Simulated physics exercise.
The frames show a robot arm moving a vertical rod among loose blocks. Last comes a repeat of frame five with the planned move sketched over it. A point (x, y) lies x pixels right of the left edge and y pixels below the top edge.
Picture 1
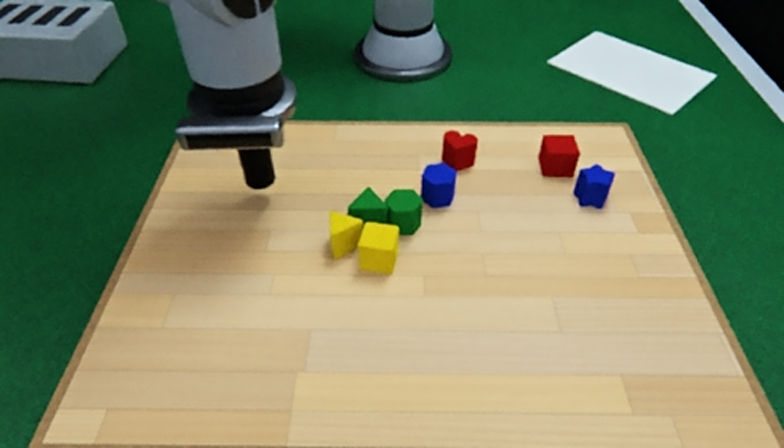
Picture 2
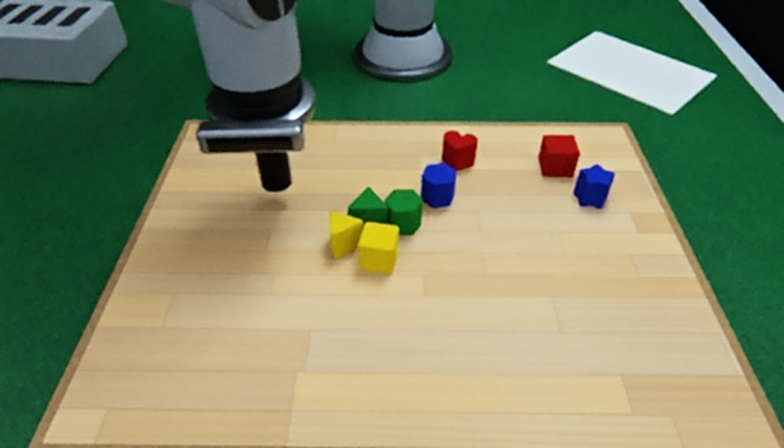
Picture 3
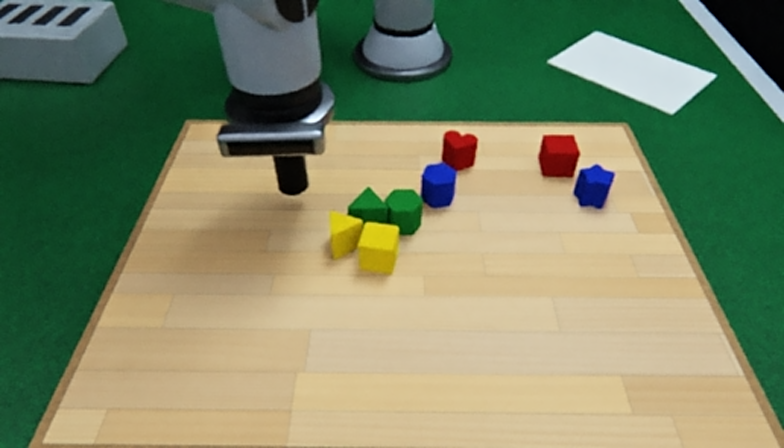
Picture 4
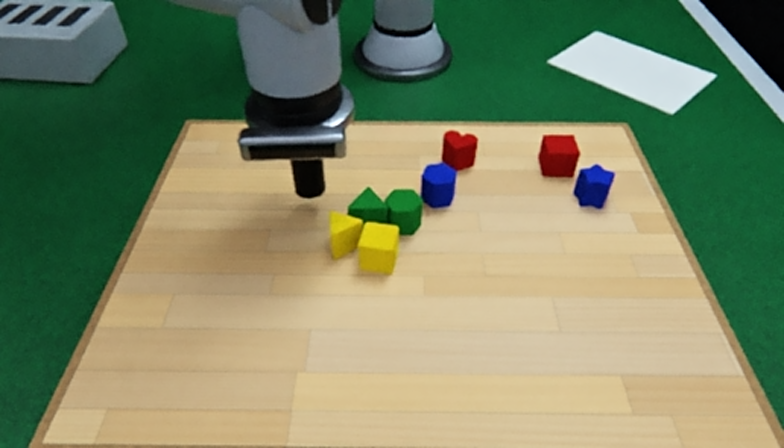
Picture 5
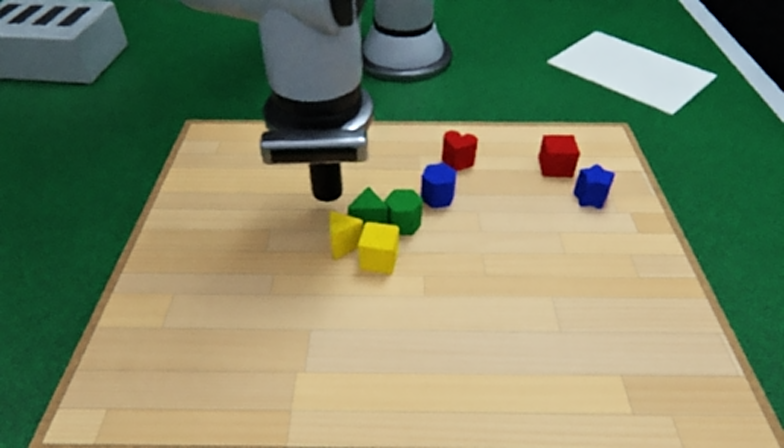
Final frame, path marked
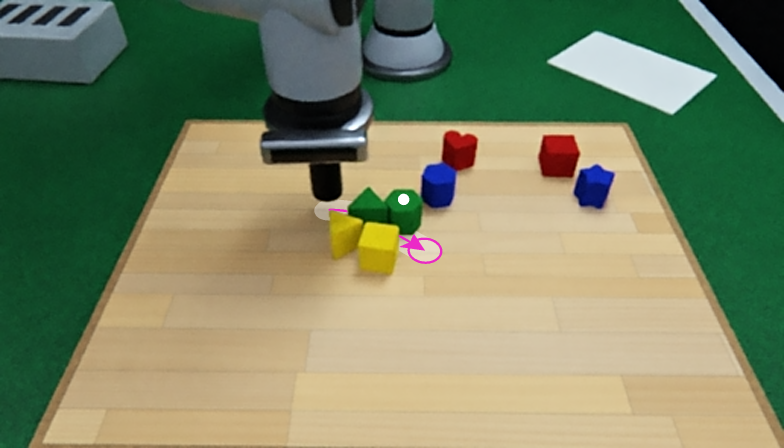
A robot arm moves its black rod rightward above a wooden board, near still colored blocks.
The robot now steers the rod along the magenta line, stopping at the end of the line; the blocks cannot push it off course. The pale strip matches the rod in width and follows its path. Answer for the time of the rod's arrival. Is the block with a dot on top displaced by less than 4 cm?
In short: No.
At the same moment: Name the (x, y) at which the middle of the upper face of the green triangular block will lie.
At the end it should sit near (432, 248).
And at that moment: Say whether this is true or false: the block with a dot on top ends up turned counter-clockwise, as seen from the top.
Answer: True.
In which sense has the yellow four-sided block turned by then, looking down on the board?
Clockwise.
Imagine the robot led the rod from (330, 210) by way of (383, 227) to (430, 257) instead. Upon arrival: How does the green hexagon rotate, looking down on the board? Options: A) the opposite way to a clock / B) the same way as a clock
The correct letter is A.
The drawn path runs from (330, 210) by way of (364, 216) and (394, 233) to (425, 250); the dot is on the green hexagon.
What follows on the original path. One third of the way, rod (364, 199); green triangular block (381, 207), turned 20° clockwise; green hexagon (412, 201), turned 20° anticlockwise.
Two thirds of the way, rod (394, 216); green triangular block (408, 228), turned 35° clockwise; yellow four-sided block (381, 241), turned 20° clockwise; green hexagon (434, 207), turned 75° anticlockwise.
At the end, rod (426, 233); yellow triangular block not moved; green triangular block (432, 248), turned 60° clockwise; yellow four-sided block (382, 242), turned 30° clockwise; green hexagon (452, 211), turned 130° anticlockwise.
